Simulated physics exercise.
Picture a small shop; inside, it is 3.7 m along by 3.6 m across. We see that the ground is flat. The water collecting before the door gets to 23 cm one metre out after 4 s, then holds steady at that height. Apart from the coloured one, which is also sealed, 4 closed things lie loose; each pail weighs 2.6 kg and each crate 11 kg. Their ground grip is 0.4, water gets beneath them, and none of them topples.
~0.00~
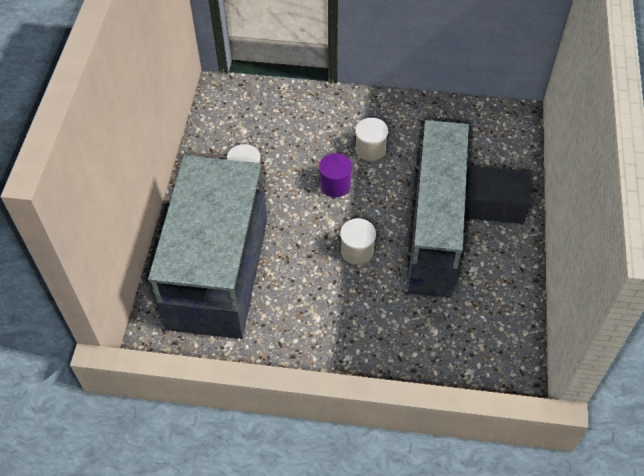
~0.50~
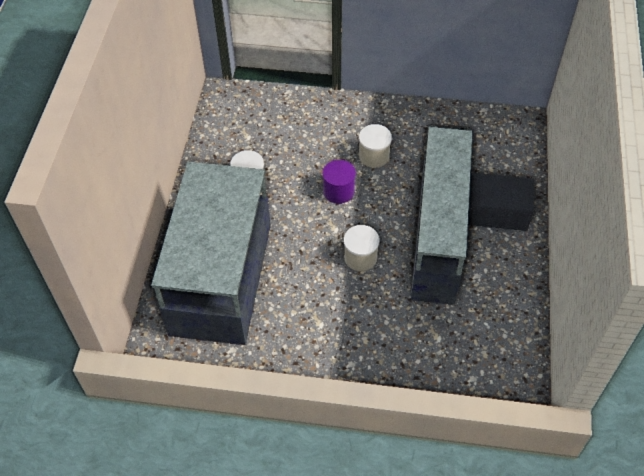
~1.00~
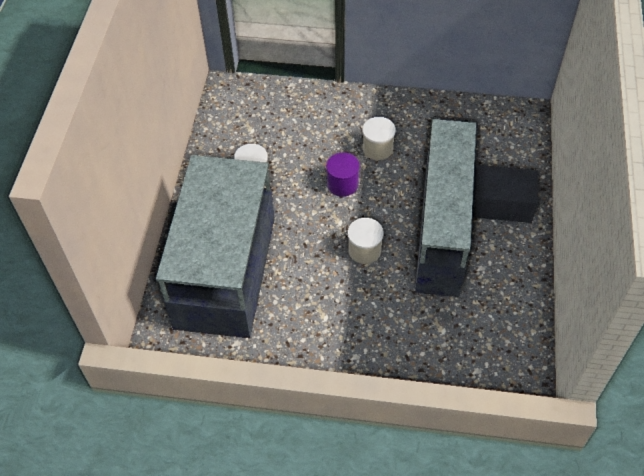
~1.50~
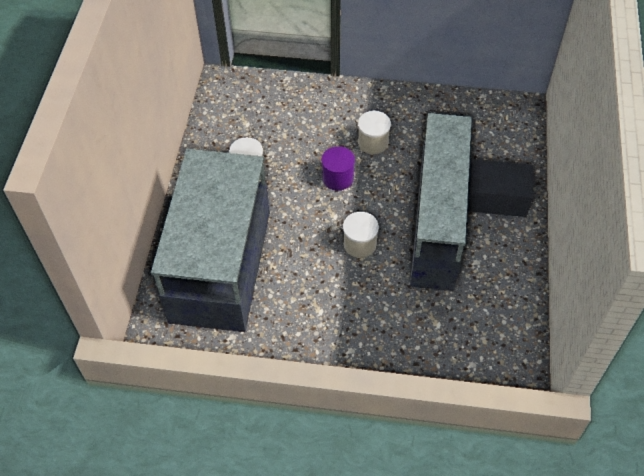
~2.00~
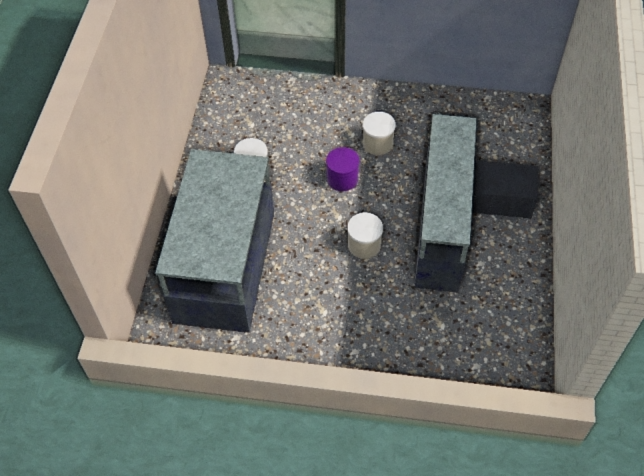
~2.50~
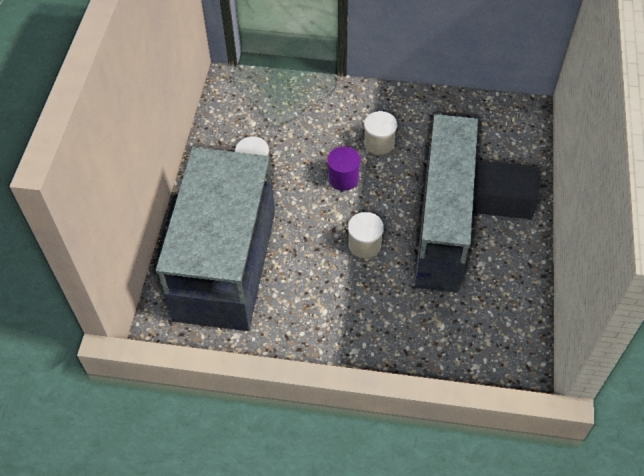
The clip opens on a high view into a small walled shop, where a purple pail sits among white round containers between two counters. The view shifts slightly while the objects stay put on the speckled floor, and finally a thin, greenish patch of water spreads inside the doorway at the back.
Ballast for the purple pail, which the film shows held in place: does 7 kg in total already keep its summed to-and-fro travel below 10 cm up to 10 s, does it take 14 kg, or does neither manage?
Neither works.
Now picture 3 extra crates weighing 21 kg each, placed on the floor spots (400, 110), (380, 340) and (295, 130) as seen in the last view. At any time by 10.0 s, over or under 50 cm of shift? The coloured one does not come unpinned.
Note, in sequence: Not exceeded, exceeded, exceeded.
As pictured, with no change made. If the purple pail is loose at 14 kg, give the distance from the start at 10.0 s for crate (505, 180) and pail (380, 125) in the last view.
In that order: 60 cm, 120 cm.
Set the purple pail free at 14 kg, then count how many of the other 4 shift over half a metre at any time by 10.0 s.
By my tally, 4.
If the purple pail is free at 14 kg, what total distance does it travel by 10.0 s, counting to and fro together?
20 cm or so in all.
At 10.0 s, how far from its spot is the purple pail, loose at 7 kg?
Roughly 200 cm.
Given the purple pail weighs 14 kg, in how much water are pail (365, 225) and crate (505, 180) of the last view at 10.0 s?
First about 13 cm, second about 8 cm.
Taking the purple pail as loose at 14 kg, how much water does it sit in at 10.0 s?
Something like 11 centimetres.
After 3.5 s the purple pail would be 0 cm from its start with 7 kg and 0 cm from its start with 14 kg; 1 cm of water round it then.
After 4.5 s the purple pail would be 12 cm from its start with 7 kg and 0 cm from its start with 14 kg; 6 cm of water round it then.
After 7.0 s the purple pail would be 131 cm from its start with 7 kg and 2 cm from its start with 14 kg; 8 cm of water round it then.
After 10.0 s the purple pail would be 225 cm from its start with 7 kg and 22 cm from its start with 14 kg; 11 cm of water round it then.
